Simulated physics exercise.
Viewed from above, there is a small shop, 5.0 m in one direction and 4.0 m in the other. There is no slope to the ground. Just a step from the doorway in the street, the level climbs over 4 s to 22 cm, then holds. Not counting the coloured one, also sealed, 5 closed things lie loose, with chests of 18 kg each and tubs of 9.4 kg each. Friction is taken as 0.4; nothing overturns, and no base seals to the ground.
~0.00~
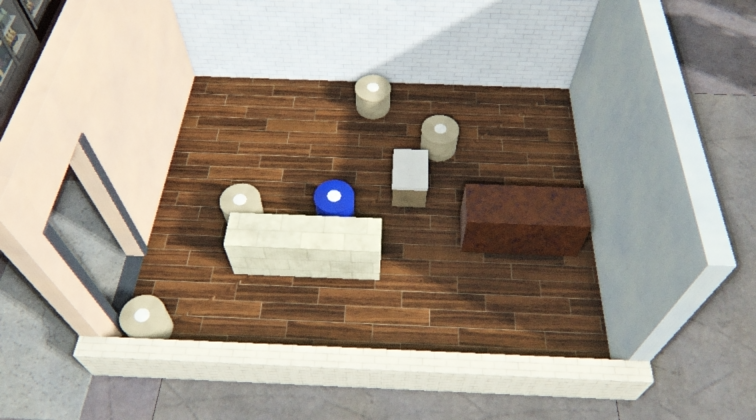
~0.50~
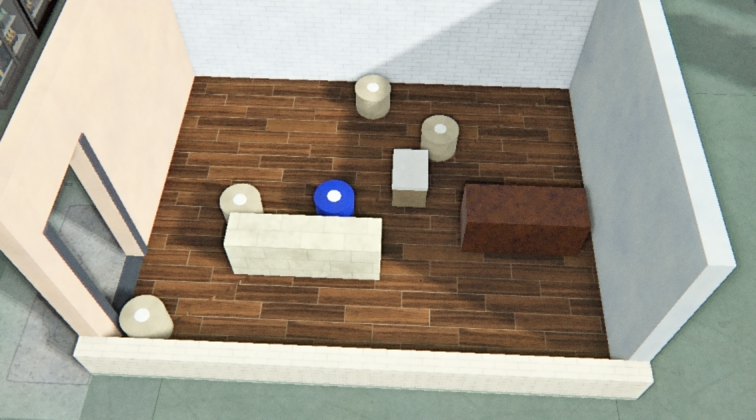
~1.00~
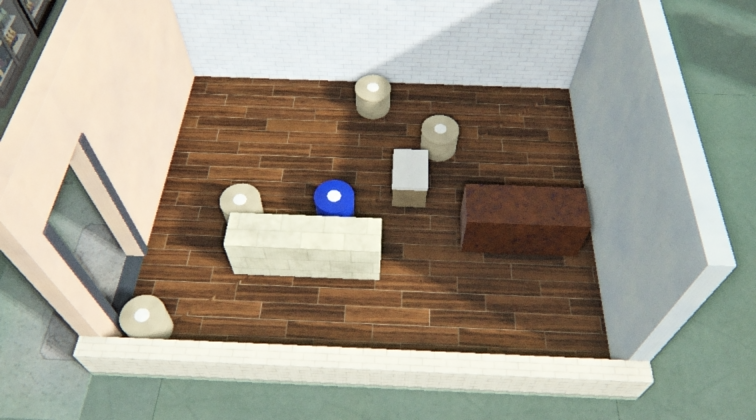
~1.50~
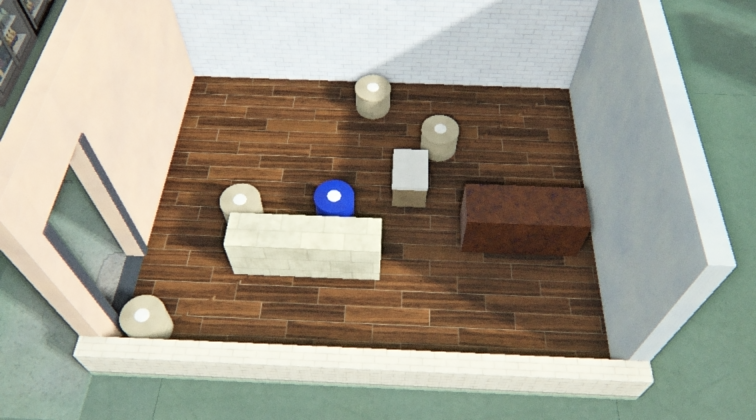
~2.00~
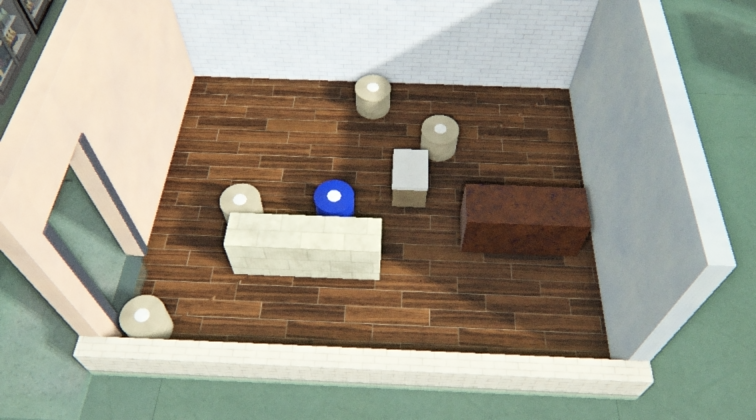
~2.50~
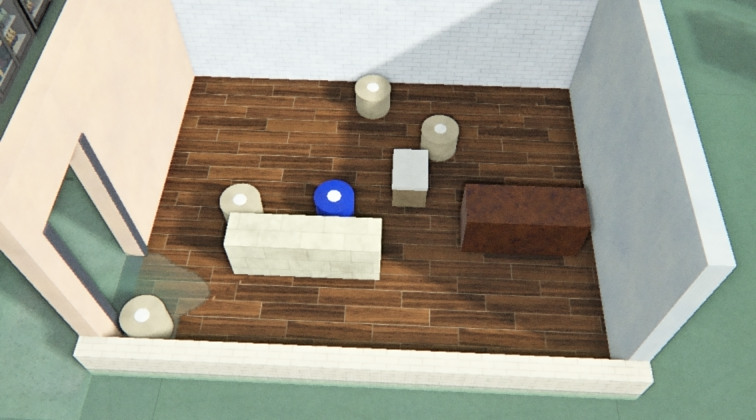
We see a small room with a wooden floor from above, holding blocks, pale tubs and a blue tub, all motionless, as greenish water spreads over the ground outside and a thin patch then enters through the doorway at left.
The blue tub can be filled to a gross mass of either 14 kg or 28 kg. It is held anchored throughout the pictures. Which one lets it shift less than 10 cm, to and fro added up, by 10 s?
The lighter filling is enough.
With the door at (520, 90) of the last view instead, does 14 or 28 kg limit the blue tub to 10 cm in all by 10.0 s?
In that case only the higher weight holds it.
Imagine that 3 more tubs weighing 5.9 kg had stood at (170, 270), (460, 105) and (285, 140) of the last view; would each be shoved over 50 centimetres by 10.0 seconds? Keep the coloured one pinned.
Listed in order, they go over the bar, beneath the bar, beneath the bar.
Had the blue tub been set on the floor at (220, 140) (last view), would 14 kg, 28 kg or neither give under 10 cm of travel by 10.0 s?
Note: Both OK.
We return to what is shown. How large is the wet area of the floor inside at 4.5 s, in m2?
Close to 5.0 m2, I'd say.
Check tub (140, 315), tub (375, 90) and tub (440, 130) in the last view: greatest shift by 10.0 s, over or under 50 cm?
First above the mark, second below the mark, third below the mark.
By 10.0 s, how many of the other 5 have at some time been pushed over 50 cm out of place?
The total is 2.
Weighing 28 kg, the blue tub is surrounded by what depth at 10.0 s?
About 3 cm.
After 3.5 s the blue tub would be 0 cm from its start with 14 kg and 0 cm from its start with 28 kg; 0 cm of water round it then.
After 4.5 s the blue tub would be 0 cm from its start with 14 kg and 0 cm from its start with 28 kg; 1 cm of water round it then.
After 7.0 s the blue tub would be 0 cm from its start with 14 kg and 0 cm from its start with 28 kg; 2 cm of water round it then.
After 10.0 s the blue tub would be 0 cm from its start with 14 kg and 0 cm from its start with 28 kg; 3 cm of water round it then.
